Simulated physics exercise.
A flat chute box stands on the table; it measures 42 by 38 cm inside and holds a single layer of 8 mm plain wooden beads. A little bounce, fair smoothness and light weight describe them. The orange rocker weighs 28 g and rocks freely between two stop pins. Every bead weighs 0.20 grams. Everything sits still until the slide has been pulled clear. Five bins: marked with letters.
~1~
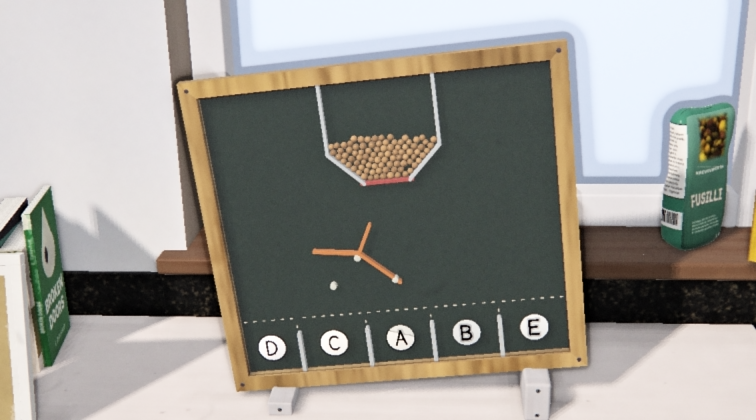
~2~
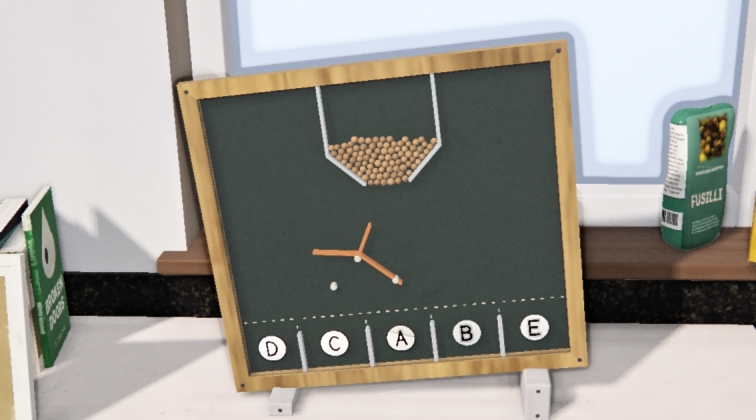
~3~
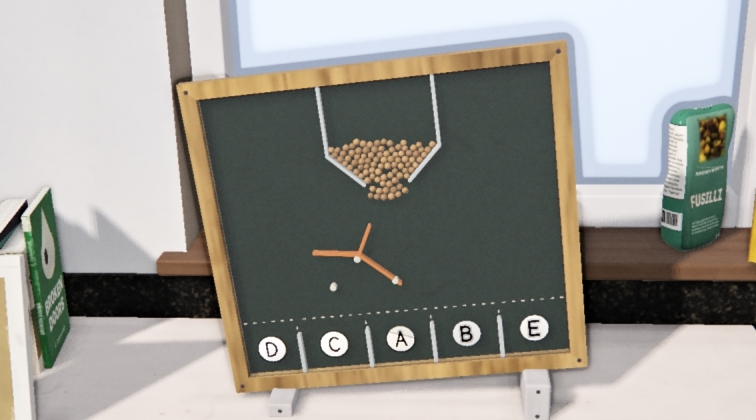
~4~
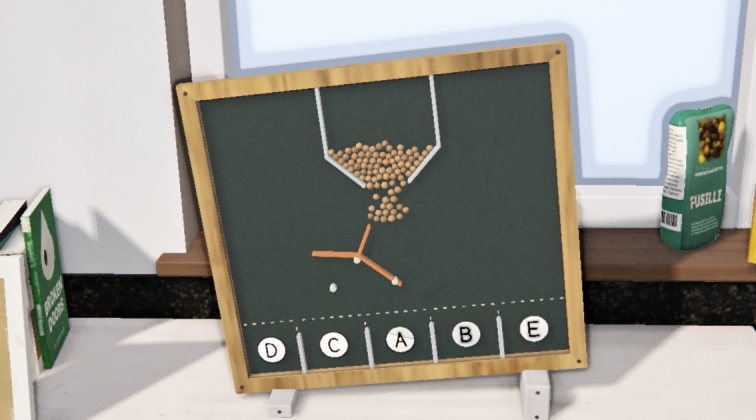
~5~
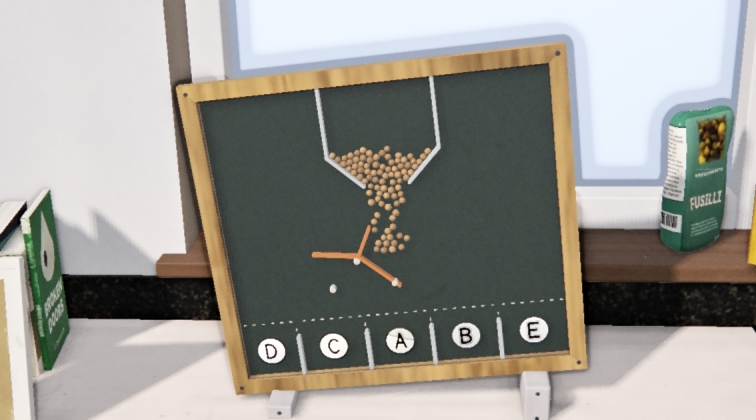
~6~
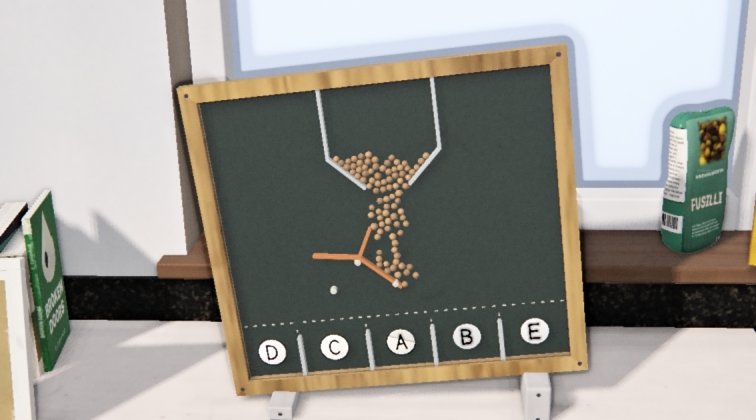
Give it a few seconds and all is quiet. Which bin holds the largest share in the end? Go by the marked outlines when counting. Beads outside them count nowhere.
The bin marked B.
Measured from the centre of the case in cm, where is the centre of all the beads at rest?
It lies close to 7 centimetres right and 16 centimetres below.
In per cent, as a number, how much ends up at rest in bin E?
Share at rest there: Approx. 0 %.
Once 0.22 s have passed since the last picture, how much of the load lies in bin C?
About 0 percent of the load.
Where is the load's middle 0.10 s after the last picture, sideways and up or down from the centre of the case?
2 cm right, 2 cm below.
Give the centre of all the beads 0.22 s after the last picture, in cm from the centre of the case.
About 5 cm right and 11 cm below.
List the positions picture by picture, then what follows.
The first picture shows tilted 6° anticlockwise; about 90 beads; load centre (381, 155); orange rocker (358, 257) tilted 20°; A (401, 338), B (467, 332), C (334, 343), D (272, 348), E (535, 327); slide (362, 183) to (413, 178).
The second picture shows load centre (382, 158); 4 out, leading bead (371, 183).
The third picture shows load centre (381, 166); 13 out, leading bead (377, 197).
The fourth picture shows load centre (382, 171); 23 out, leading bead (384, 219); orange rocker (357, 259) tilted 20°.
The fifth picture shows load centre (384, 188); 34 out, leading bead (384, 250).
The sixth picture shows load centre (387, 199); 46 out, leading bead (405, 284); orange rocker (358, 261) tilted 20°; wall ends (300, 338), (368, 332), (432, 327), (500, 322), (317, 86) to (365, 187), (410, 183) to (431, 74).
Then, 0.10 s after the last picture, B 10 %; orange rocker right end down 20°.
Then, 0.22 s after the last picture, A 10 %, B 45 %; orange rocker right end down 20°.
Then, 0.45 s after the last picture, A 25 %, B 70 %; orange rocker right end down 20°.
At rest 1.4 s after the last picture, A 25 %, B 70 %, C 0 %, D 0 %, E 0 %; orange rocker right end down 20°.
